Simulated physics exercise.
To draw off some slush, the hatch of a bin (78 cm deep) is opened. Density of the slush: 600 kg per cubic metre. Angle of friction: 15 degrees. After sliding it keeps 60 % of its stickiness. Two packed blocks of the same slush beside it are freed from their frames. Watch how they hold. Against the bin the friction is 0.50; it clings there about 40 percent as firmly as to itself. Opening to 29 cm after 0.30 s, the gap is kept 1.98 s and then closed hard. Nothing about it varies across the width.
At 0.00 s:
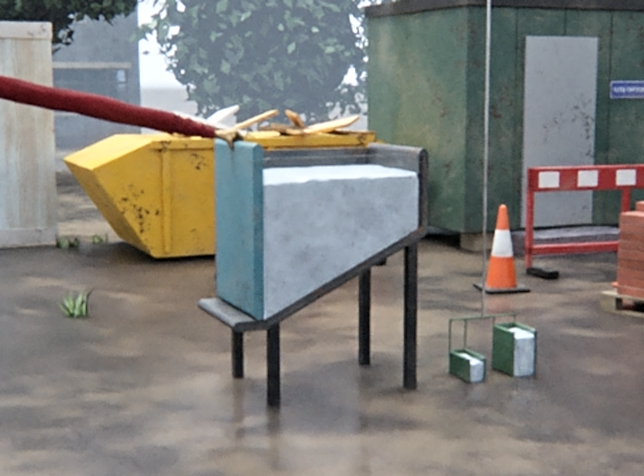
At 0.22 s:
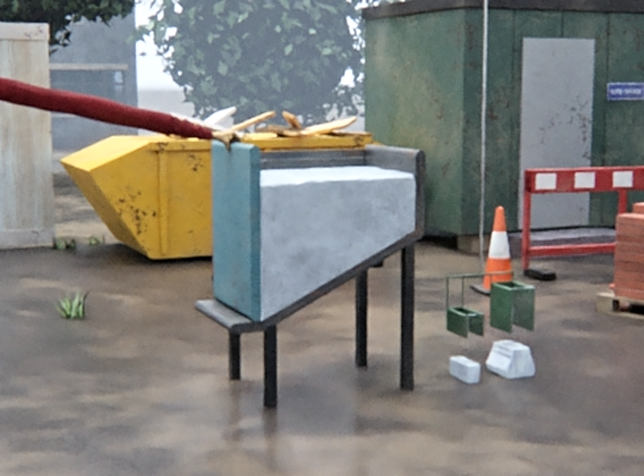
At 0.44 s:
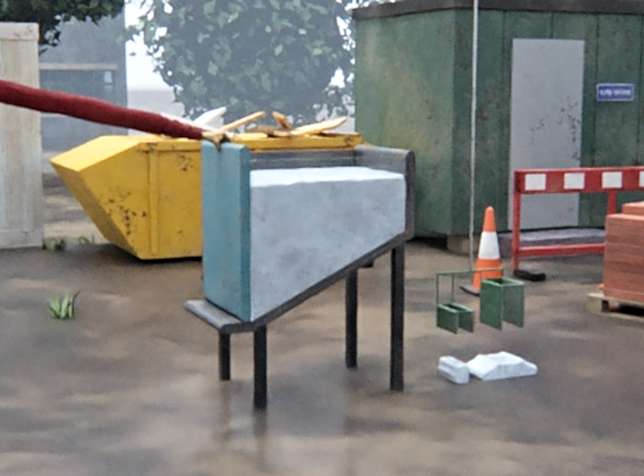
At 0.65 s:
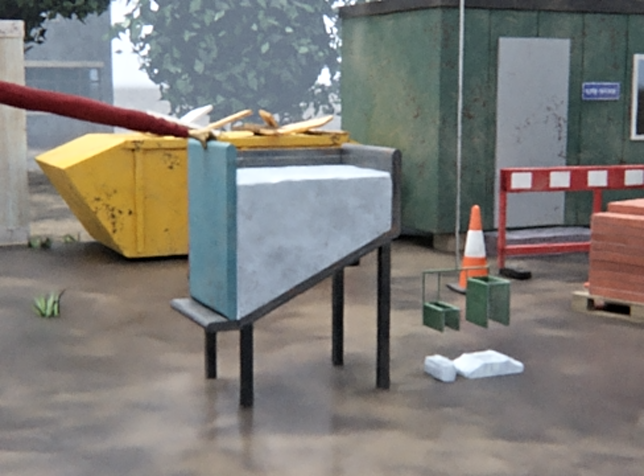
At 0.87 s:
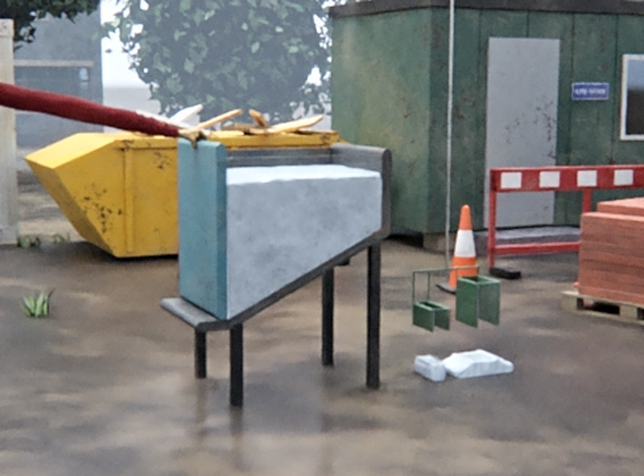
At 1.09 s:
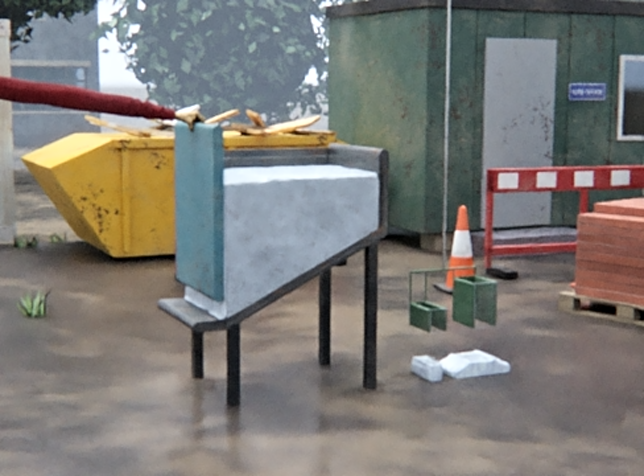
Two small green moulds lift off white blocks, the larger block slumps, and a hatch rises slightly.
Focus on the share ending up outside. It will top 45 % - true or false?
True.
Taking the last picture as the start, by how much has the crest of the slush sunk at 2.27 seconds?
Roughly 10 centimetres, give or take.
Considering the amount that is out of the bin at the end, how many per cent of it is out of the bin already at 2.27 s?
50 per cent.
After 1.63 s, the hatch is 29 cm open and 14 % is out.
After 2.27 s, the hatch is 29 cm open and 40 % is out.
After 2.91 s, the hatch is 29 cm open and 63 % is out.
After 3.56 s, the hatch is 7.1 cm open and 78 % is out.
After 4.15 s, the hatch is shut and 79 % is out.
